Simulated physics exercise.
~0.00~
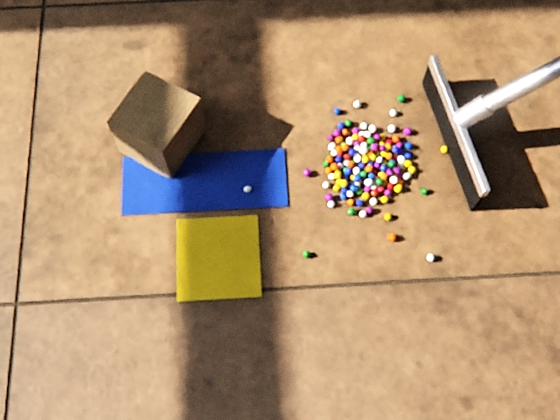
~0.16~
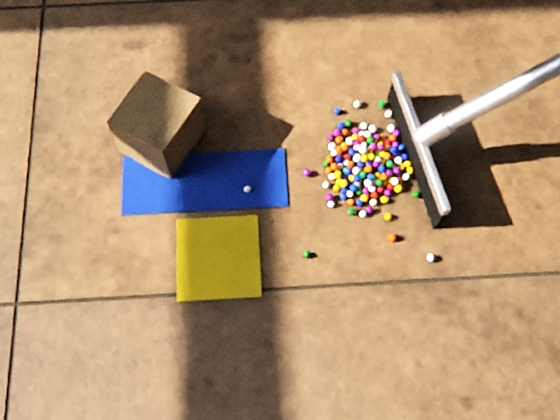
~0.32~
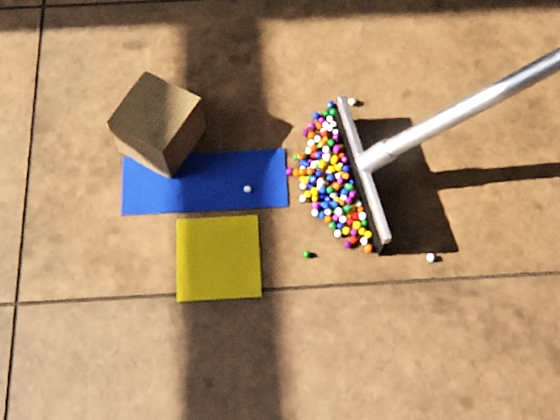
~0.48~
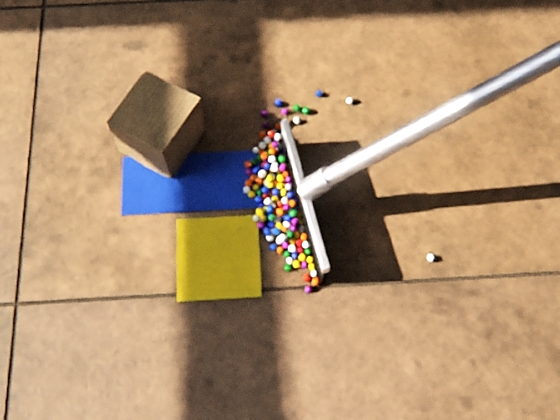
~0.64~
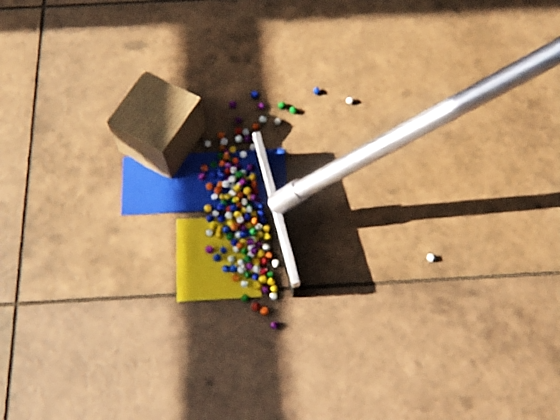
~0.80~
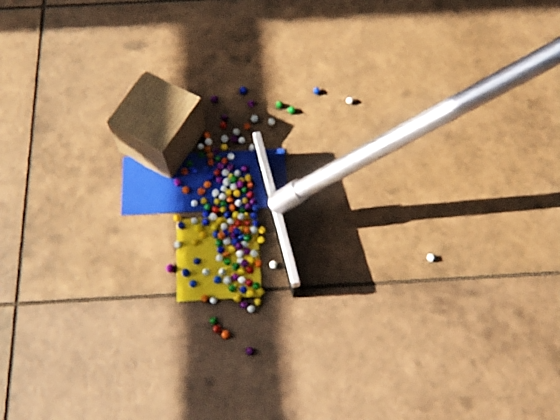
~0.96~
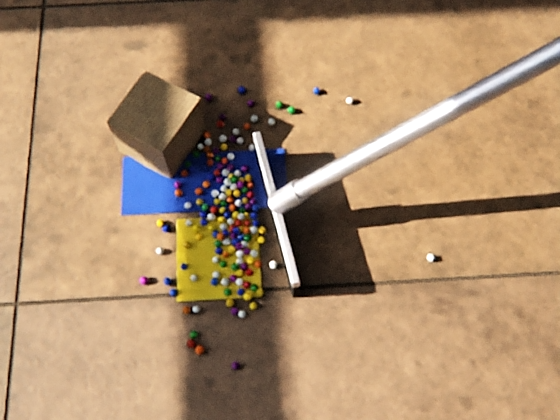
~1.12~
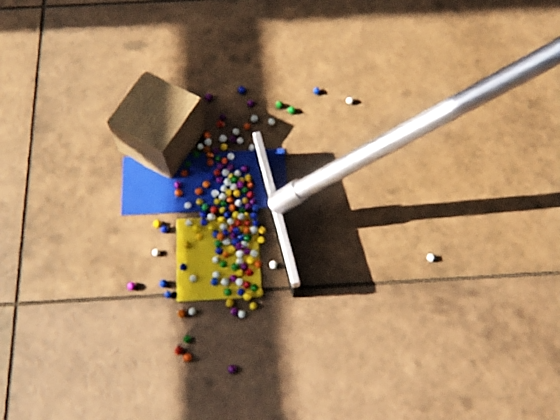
The video shows a squeegee pushing a pile of colourful beads leftward across a brown tiled surface toward a fixed block and two coloured sheets. The blade stops, some beads roll on a little farther, and they settle scattered over the blue and yellow sheets and the bare floor around them.
